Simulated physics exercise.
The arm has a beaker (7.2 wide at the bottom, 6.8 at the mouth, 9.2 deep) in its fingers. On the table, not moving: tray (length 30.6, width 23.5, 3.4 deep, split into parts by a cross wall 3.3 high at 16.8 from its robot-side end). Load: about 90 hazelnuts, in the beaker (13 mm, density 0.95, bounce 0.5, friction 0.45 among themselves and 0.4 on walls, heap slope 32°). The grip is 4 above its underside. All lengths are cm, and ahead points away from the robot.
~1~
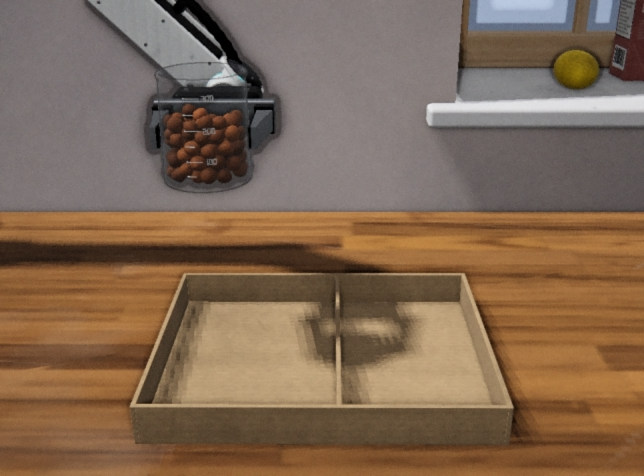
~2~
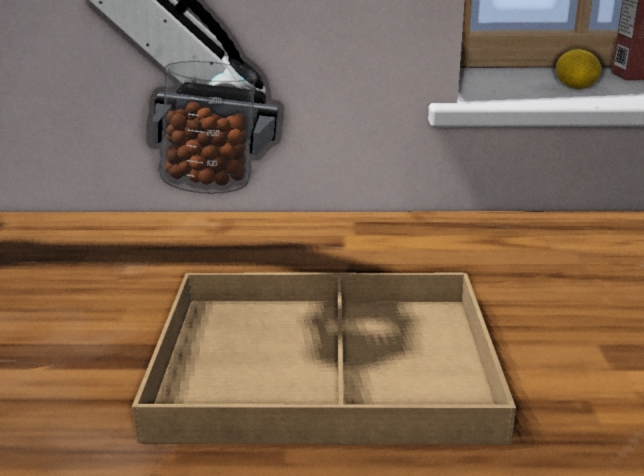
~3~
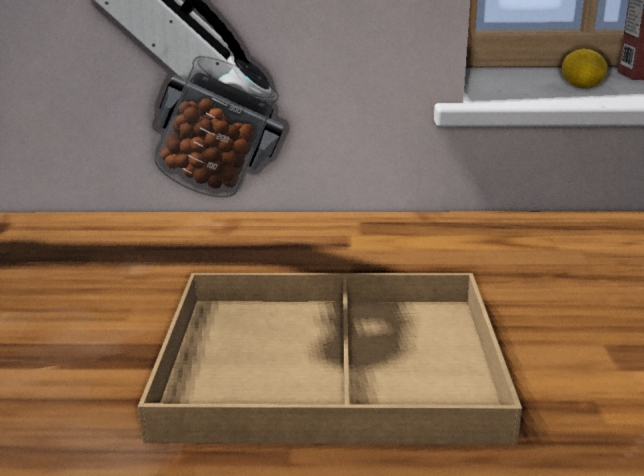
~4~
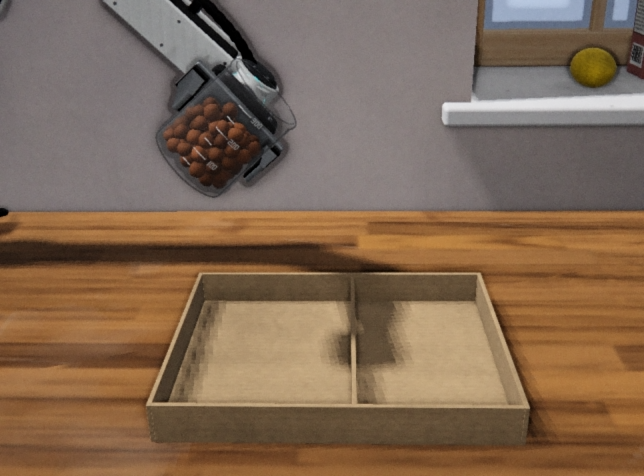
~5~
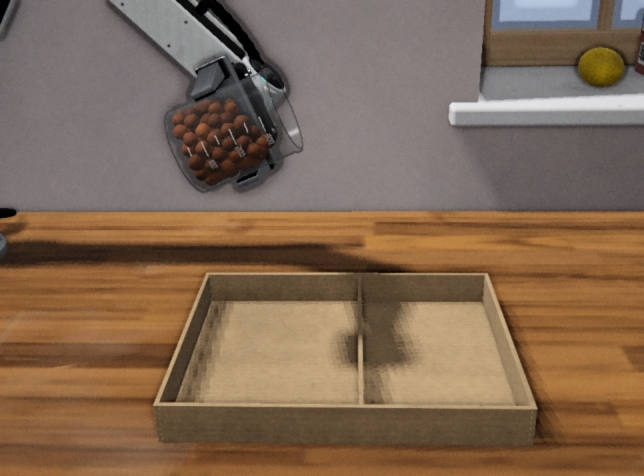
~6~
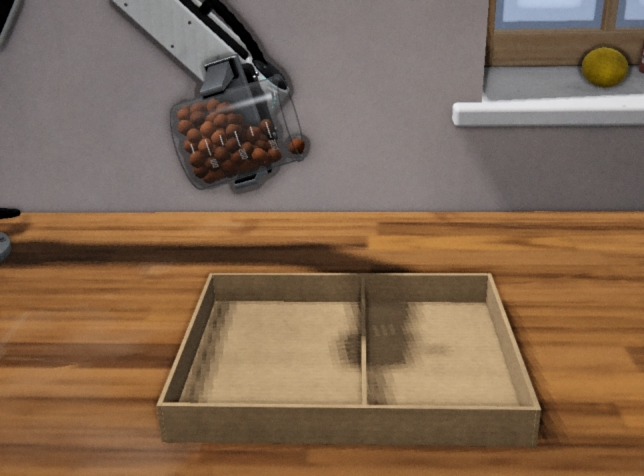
A white and black robot arm at the upper left grips a clear beaker of reddish-brown hazelnuts before a grey wall, seen from the front above a wooden table. Below sits an open tan tray with a dividing wall, and a yellow fruit rests on a white windowsill at right. The arm steadily tilts the beaker rightward, nuts shifting toward its mouth, while the view drifts slightly left.
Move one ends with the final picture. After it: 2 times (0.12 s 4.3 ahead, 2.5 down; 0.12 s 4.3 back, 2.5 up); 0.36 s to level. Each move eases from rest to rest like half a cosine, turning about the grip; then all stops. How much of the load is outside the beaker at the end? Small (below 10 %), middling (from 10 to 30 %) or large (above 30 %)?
Answer: Middling; from 10 to 30 % of the hazelnuts finish outside the beaker.
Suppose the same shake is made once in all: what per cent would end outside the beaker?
In that case some 10 per cent.
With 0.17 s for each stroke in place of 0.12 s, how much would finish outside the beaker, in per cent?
Then about 5 per cent.
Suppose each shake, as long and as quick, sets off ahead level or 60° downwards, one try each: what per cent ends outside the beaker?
Some 40 and 0 per cent.
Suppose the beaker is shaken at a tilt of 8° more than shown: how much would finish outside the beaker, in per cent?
It would be near 35 per cent.
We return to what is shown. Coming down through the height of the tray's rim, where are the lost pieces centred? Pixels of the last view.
Around (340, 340).
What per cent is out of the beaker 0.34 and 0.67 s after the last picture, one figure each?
About 5, 15.
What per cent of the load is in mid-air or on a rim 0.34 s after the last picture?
Roughly 7 per cent.
Then, 0.34 s after the last picture, tilted 74° forward, highest piece 23 above the table; 86 in the beaker, 6 in flight or on a rim.
Then, 0.67 s after the last picture, tilted 33° forward, highest piece 26 above the table; 76 in the beaker, 10 in the robot-side part, 5 in the far-side part, 1 in flight or on a rim.
Then, 1.04 s after the last picture, level, highest piece 25 above the table; 76 in the beaker, 10 in the robot-side part, 6 in the far-side part.
Then, 2.09 s after the last picture, level, highest piece 25 above the table; 76 in the beaker, 10 in the robot-side part, 6 in the far-side part.
Final count, 76 in the beaker, 10 in the robot-side part, 6 in the far-side part. That is 17 % outside the beaker.
